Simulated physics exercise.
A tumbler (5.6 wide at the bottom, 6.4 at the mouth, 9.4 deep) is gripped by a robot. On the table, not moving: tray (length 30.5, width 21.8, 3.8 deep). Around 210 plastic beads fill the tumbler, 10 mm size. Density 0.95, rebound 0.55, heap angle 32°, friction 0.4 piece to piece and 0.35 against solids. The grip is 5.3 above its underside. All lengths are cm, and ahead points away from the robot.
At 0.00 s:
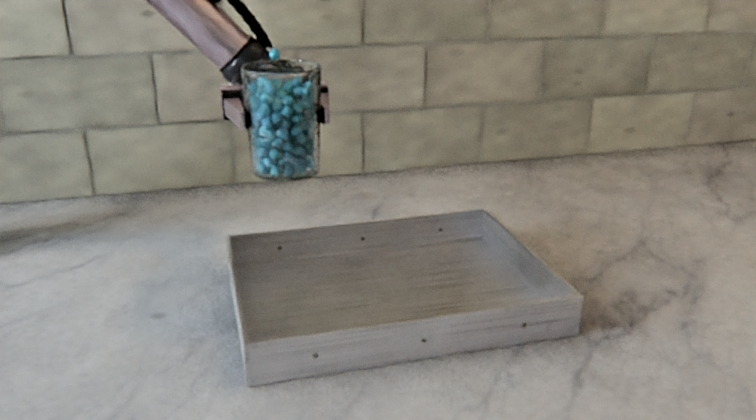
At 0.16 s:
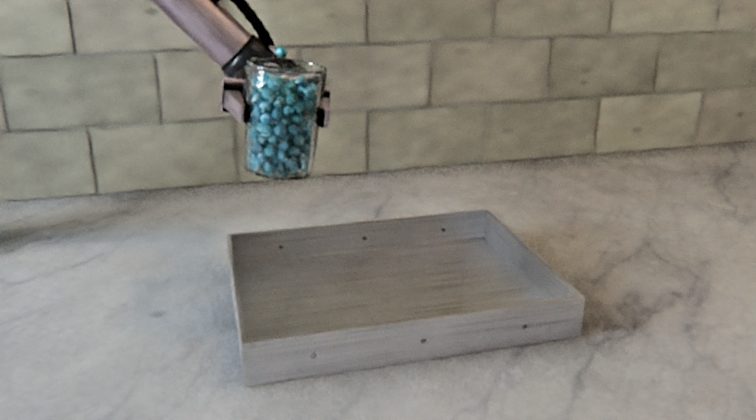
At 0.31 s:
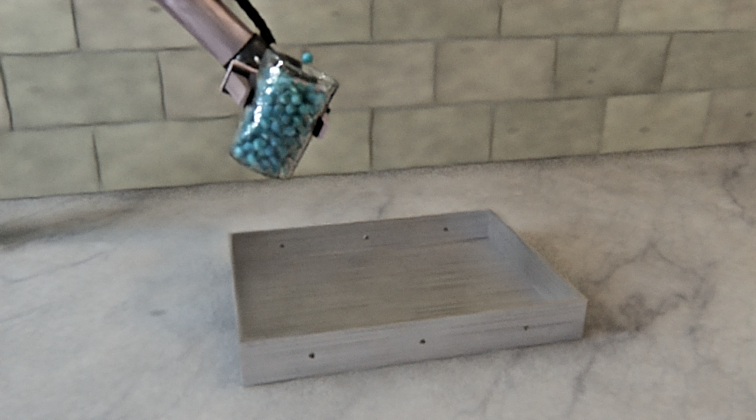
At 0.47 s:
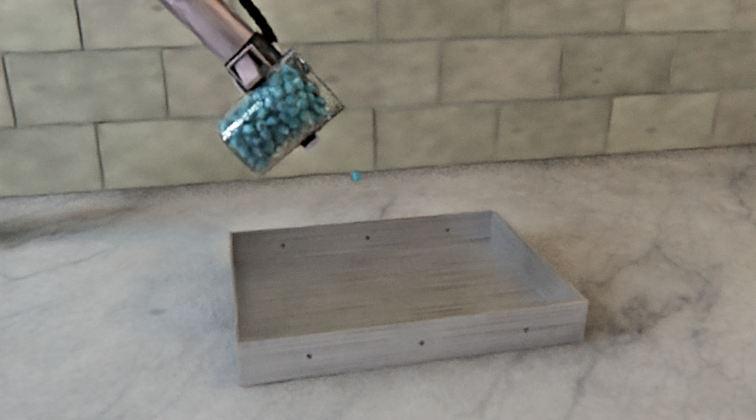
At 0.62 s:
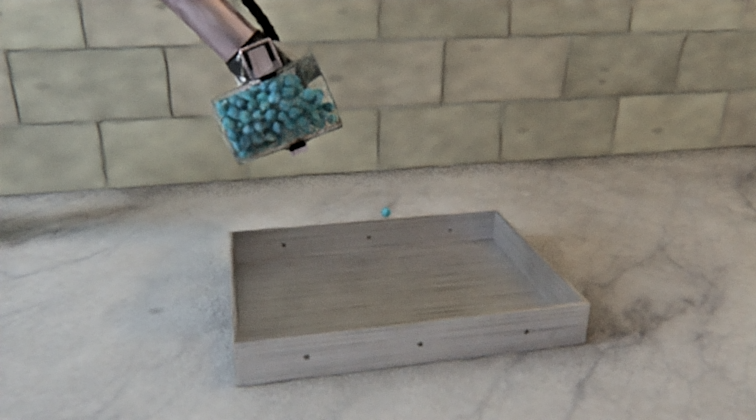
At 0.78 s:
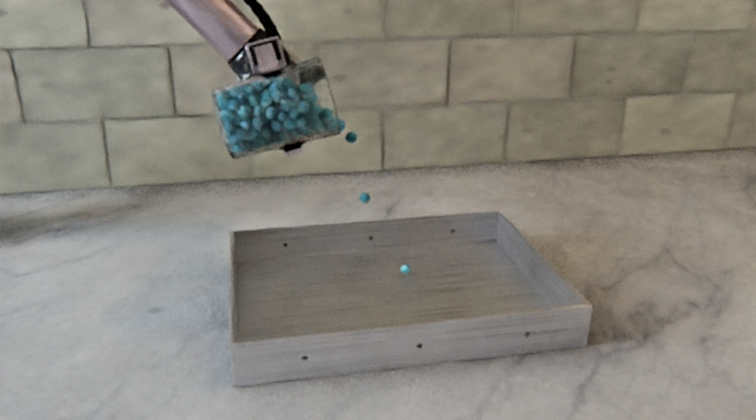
A pale marble-look tabletop in front of a wall of greenish-grey tiles is seen from slightly above, with the view shifting only very slightly. A robot arm at the upper left grips a clear tumbler full of blue-green beads, above and behind a shallow, empty grey tray. The arm tilts the tumbler rightward until it lies nearly sideways, as one bead drops toward the tray and a few more follow.
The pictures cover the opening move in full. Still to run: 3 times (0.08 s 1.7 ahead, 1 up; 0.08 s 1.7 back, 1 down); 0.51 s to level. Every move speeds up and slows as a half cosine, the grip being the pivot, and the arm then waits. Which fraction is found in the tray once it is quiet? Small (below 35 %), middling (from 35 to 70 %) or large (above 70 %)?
A middling share, from 35 to 70 %, ends in the tray.
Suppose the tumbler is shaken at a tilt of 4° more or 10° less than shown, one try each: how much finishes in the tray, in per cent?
Some 65 and 35 per cent.
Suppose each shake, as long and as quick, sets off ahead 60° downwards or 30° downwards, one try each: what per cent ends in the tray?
Some 15 and 30 per cent.
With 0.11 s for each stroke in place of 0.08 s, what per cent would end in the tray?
In that case some 40 per cent.
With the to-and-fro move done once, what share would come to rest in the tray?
In that case some 30 per cent.
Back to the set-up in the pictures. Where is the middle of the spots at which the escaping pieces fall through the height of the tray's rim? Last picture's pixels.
Around (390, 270).
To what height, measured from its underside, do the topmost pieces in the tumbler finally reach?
About 6.0 cm.
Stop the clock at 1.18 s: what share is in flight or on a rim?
Roughly 15 per cent.
After 1.18 s, tilted 77° forward, highest piece 22 above the table; 121 in the tumbler, 55 in the tray, 30 in flight or on a rim.
After 1.57 s, tilted 25° forward, highest piece 22 above the table; 109 in the tray, 96 in the tumbler, 1 in flight or on a rim.
After 1.97 s, level, highest piece 21 above the table; 110 in the tray, 96 in the tumbler.
After 3.02 s, level, highest piece 21 above the table; 110 in the tray, 96 in the tumbler.
At rest, 110 in the tray, 96 in the tumbler. That is 53 % in the tray.
